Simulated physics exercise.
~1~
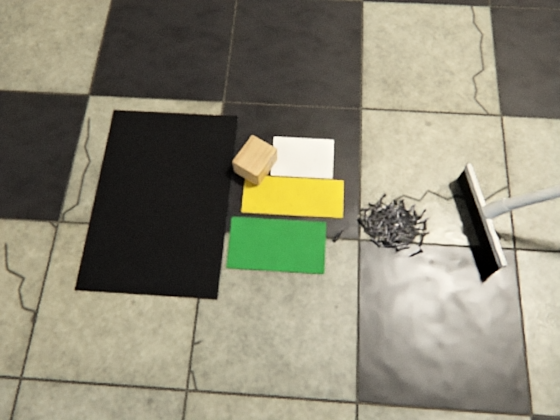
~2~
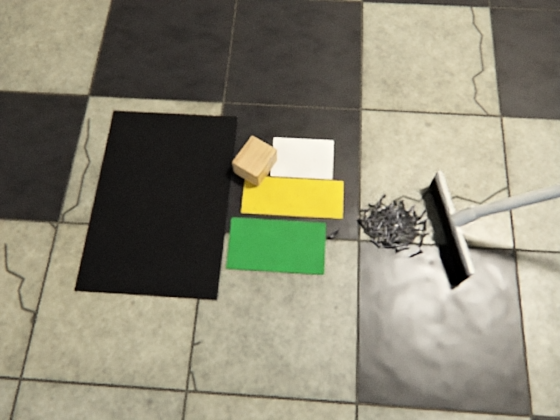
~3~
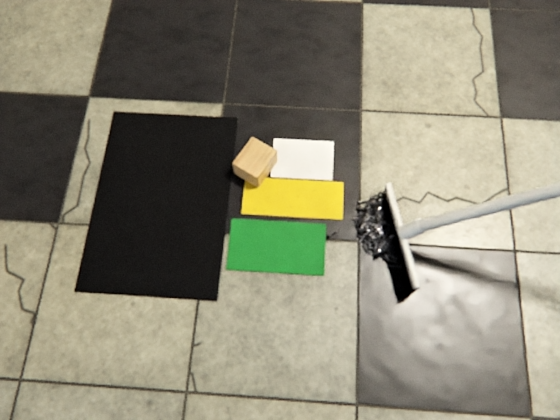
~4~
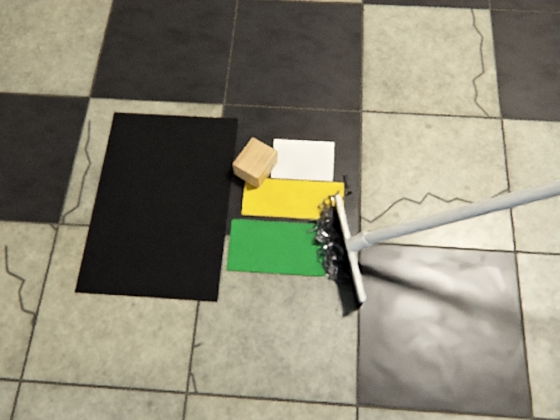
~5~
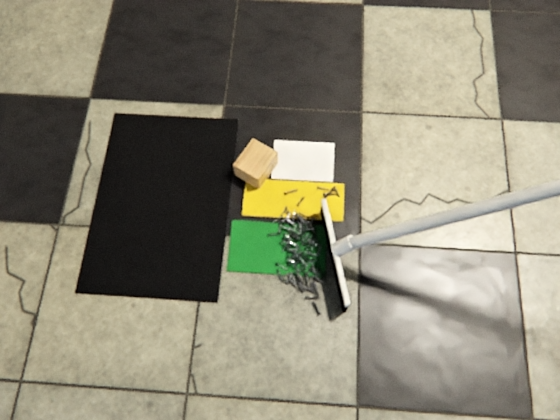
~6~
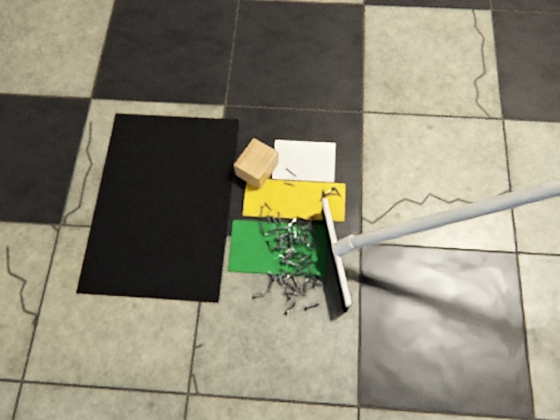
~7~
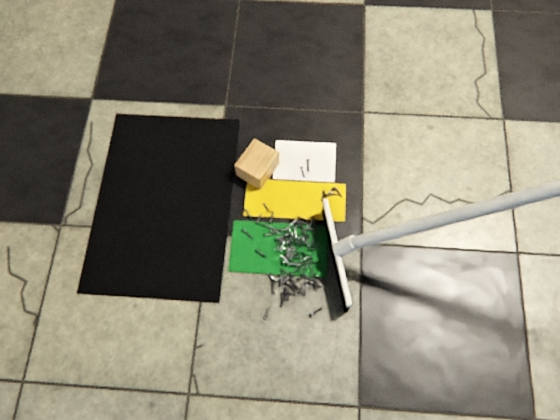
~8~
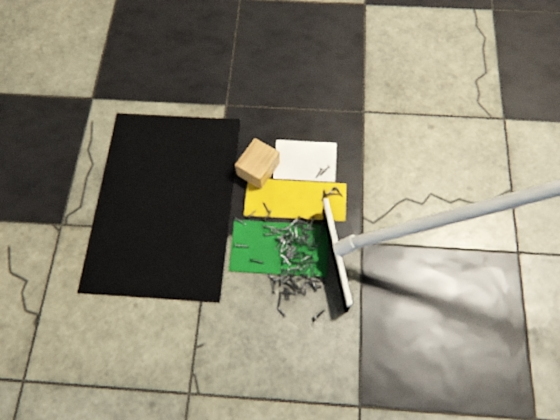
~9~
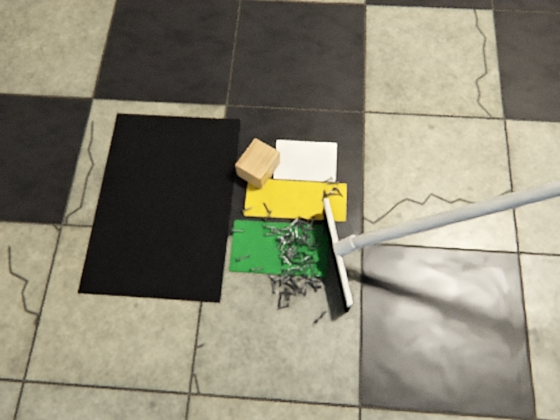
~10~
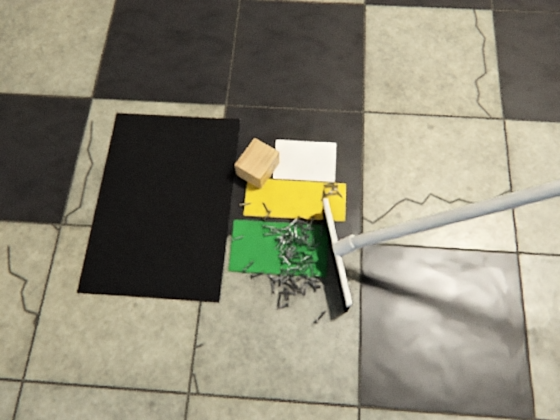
Squeegee pushing a pile of dark screws left across floor tiles, then stopping as they spread mostly over a green sheet.
